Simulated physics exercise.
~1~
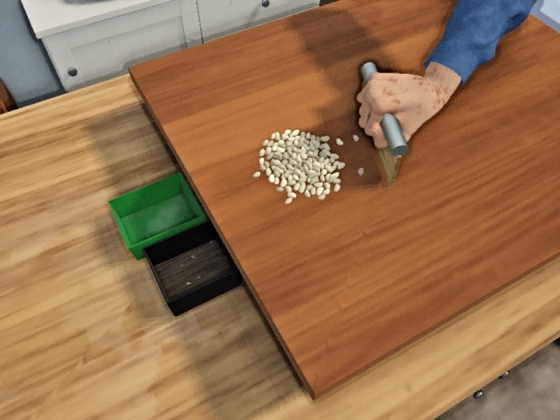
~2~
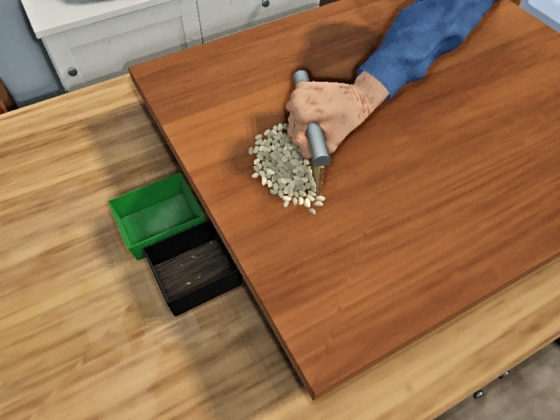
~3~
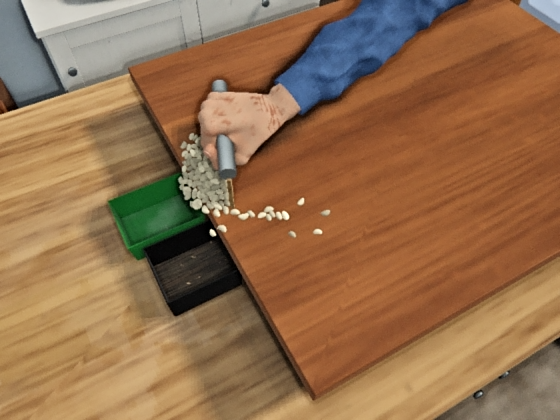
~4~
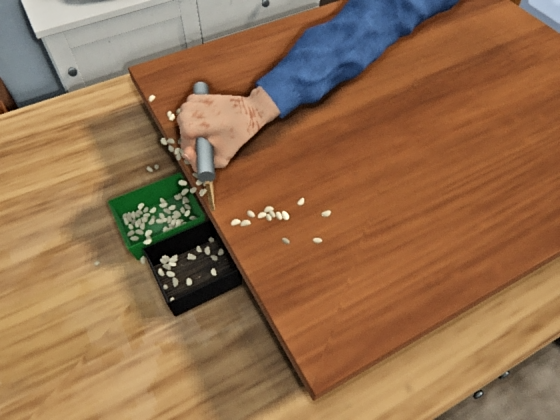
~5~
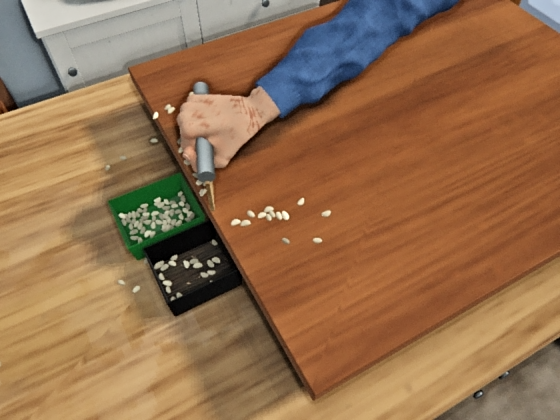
On a reddish-brown board atop a wooden table, a hand pushes a pile of white beans leftward with a scraper and stops at the edge, where many drop into a green tin, fewer into a black tin, and others miss or stay on the board.
